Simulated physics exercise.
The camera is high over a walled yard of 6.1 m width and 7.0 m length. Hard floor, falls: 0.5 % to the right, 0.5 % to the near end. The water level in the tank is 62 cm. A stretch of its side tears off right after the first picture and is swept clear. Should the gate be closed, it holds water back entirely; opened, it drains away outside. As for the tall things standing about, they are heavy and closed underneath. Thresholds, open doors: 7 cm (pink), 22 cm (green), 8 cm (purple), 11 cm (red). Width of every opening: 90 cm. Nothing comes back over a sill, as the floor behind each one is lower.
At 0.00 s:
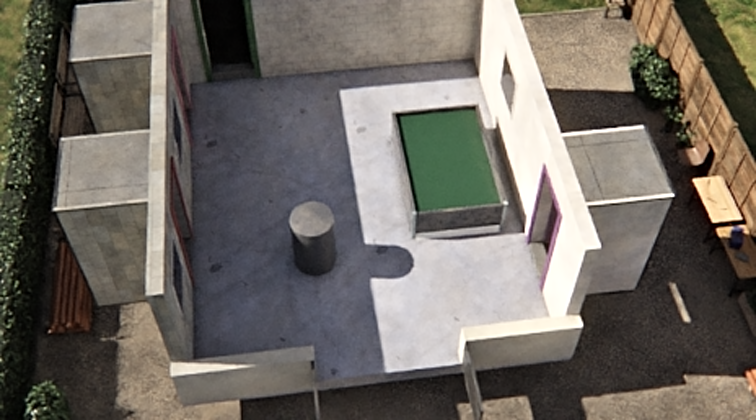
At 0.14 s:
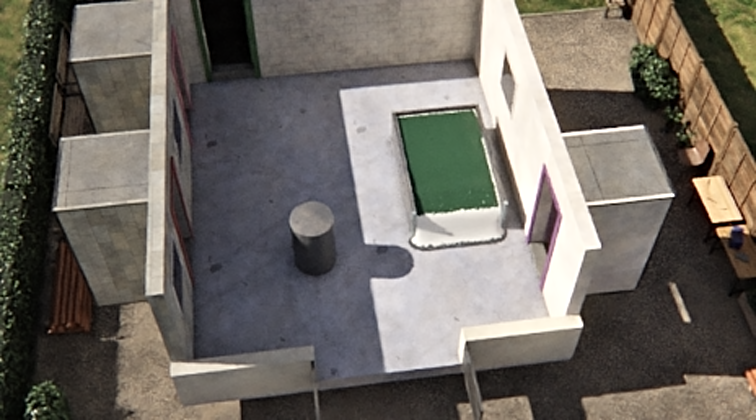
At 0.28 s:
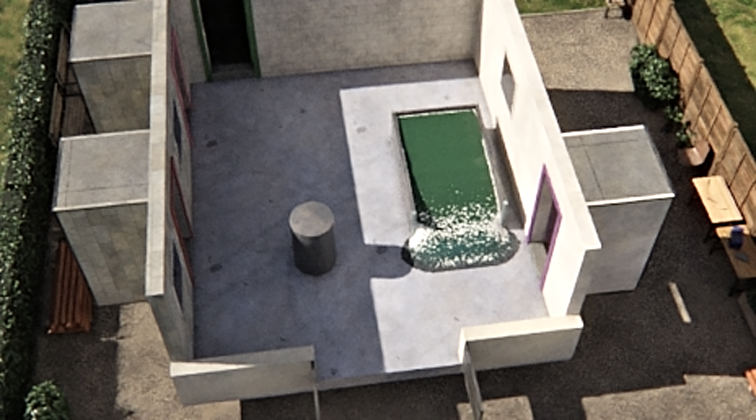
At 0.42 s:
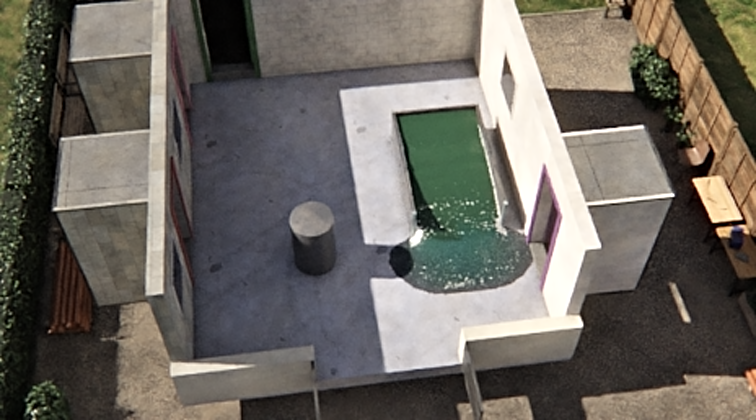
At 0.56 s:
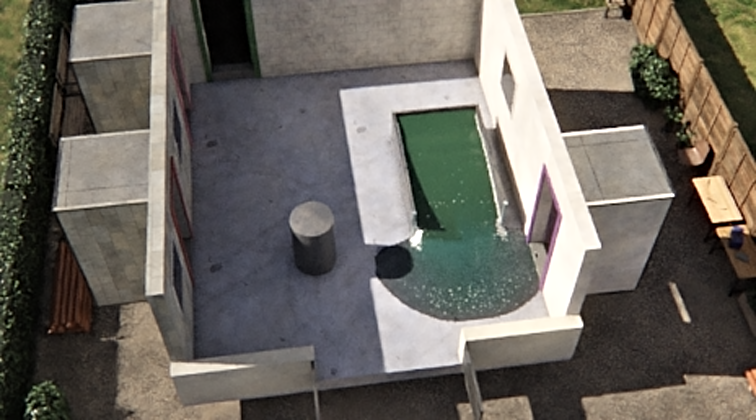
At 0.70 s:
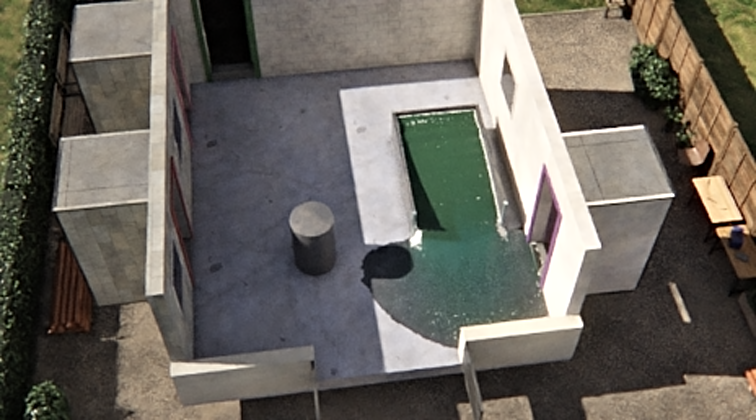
Green water burst from the near end of a rectangular tank in a walled yard, foamed onto the pale floor, then fanned out toward the front wall and past the right side of a gray cylinder.
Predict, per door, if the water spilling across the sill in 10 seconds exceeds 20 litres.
At the end, pink door: Within the limit; green door: Within the limit; purple door: Past the limit; red door: Within the limit.
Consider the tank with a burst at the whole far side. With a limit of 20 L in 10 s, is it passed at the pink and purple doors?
The pink door comes out more than that and the purple door less than that.
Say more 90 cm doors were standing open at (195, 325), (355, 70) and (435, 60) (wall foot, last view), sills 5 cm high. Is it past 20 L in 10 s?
So, in the order given, it's beyond the mark, then shy of the mark, then shy of the mark.
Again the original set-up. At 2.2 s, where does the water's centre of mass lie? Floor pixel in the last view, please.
The water is centred near (461, 243).
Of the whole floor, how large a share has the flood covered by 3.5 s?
Roughly 25 % of the floor is wet.
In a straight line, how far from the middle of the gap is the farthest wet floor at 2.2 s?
Distance: Approx. 4.0 m.
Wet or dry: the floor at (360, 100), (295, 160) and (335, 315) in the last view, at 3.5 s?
Respectively: Was missed, was missed, got hit.
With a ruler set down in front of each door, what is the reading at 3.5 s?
Depths: Pink door 0 cm, green door 0 cm, purple door 20 cm, red door 0 cm.
After 1.4 s water covers 20 % of the floor and is deepest (44 cm) near (546, 331); pink door not reached, green door not reached, purple door 14 cm at the sill, 6 L in, red door not reached.
After 2.2 s water covers 25 % of the floor and is deepest (40 cm) near (538, 341); pink door not reached, green door not reached, purple door 13 cm at the sill, 26 L in, red door not reached.
After 3.5 s water covers 25 % of the floor and is deepest (24 cm) near (528, 342); pink door not reached, green door not reached, purple door 20 cm at the sill, 101 L in, red door not reached.
After 6.0 s water covers 45 % of the floor and is deepest (14 cm) near (195, 382); pink door not reached, green door not reached, purple door 11 cm at the sill, 182 L in, red door 4 cm at the sill, 0 L in.
After 10.0 s water covers 75 % of the floor and is deepest (6 cm) near (250, 375); pink door 1 cm at the sill, 0 L in, green door 2 cm at the sill, 0 L in, purple door 6 cm at the sill, 189 L in, red door 4 cm at the sill, 0 L in.
